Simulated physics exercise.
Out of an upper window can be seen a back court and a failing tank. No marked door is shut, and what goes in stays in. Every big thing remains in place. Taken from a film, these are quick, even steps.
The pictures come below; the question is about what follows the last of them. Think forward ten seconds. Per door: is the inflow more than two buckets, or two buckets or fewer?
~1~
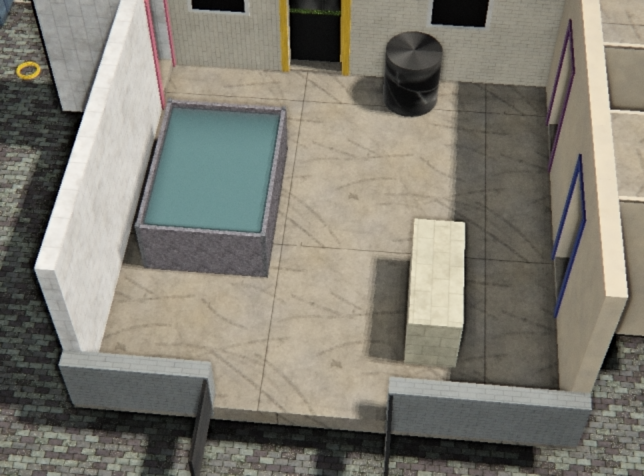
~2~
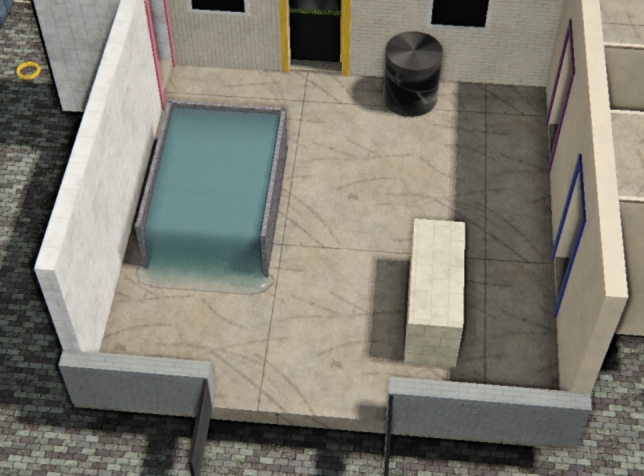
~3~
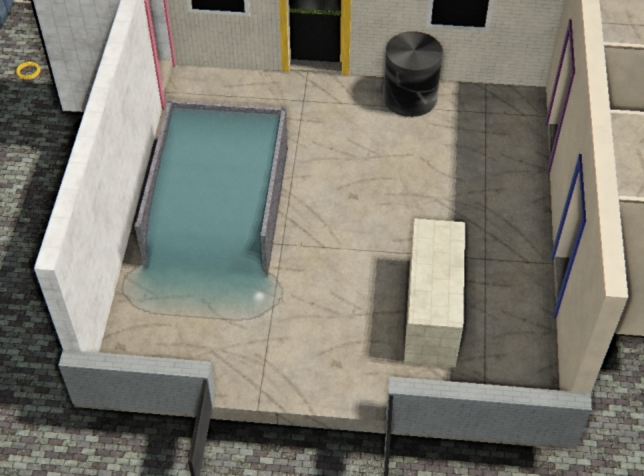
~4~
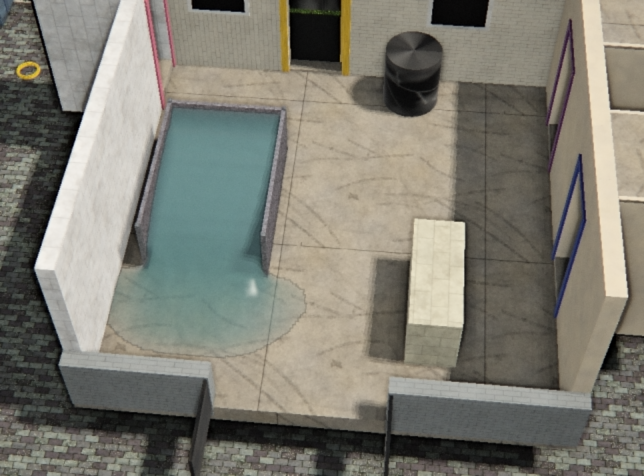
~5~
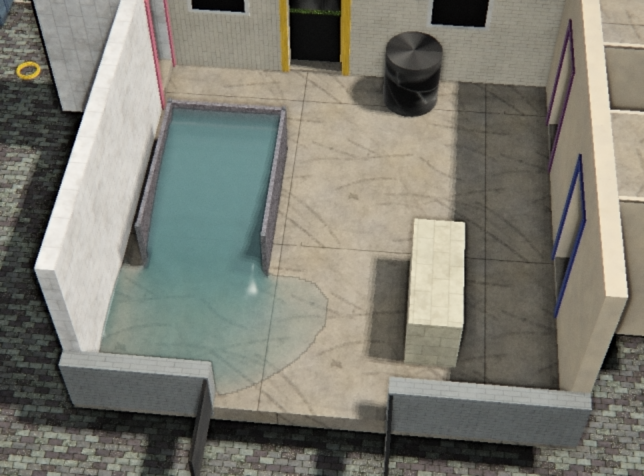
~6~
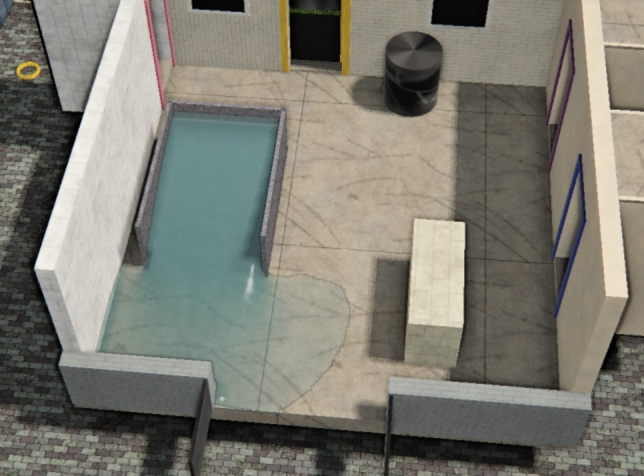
Outcome: The purple door will most likely not exceed two buckets. The blue door will most likely not exceed two buckets. The pink door will most likely not exceed two buckets. The yellow door will most likely not exceed two buckets.
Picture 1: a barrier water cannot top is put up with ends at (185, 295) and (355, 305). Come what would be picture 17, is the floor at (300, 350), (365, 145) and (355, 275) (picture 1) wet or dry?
In order: Soaked, untouched, soaked.
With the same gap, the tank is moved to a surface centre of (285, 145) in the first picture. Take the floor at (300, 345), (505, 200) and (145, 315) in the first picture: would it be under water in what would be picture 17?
The first spot ends up sodden, the second left untouched and the third sodden.
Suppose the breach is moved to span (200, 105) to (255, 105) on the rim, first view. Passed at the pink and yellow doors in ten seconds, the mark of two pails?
Put simply, the pink door overflows; the yellow door overflows.
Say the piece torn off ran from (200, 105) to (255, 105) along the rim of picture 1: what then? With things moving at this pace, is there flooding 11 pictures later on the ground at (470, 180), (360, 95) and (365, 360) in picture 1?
Going in your order, I'd say still bare, then drenched, then still bare.
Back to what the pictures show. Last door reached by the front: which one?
Answer - the one in purple.
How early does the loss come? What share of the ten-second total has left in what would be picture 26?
Close to 60 per cent, I'd say.
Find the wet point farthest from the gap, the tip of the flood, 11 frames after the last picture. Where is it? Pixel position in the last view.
I'd point to (480, 412).
A moment on, water covers 20 % of the floor; the purple door not reached, the blue door not reached, the pink door not reached, the yellow door not reached.
Next, water covers 25 % of the floor; the purple door not reached, the blue door not reached, the pink door not reached, the yellow door not reached.
Then, water covers 40 % of the floor; the purple door not reached, the blue door not reached, the pink door wet at the sill, nothing in, the yellow door not reached.
Later, water covers 85 % of the floor; the purple door wet at the sill, nothing in, the blue door wet at the sill, nothing in, the pink door under two buckets in, the yellow door wet at the sill, nothing in.
In the end, water covers 95 % of the floor; the purple door wet at the sill, nothing in, the blue door wet at the sill, nothing in, the pink door under two buckets in, the yellow door wet at the sill, nothing in.
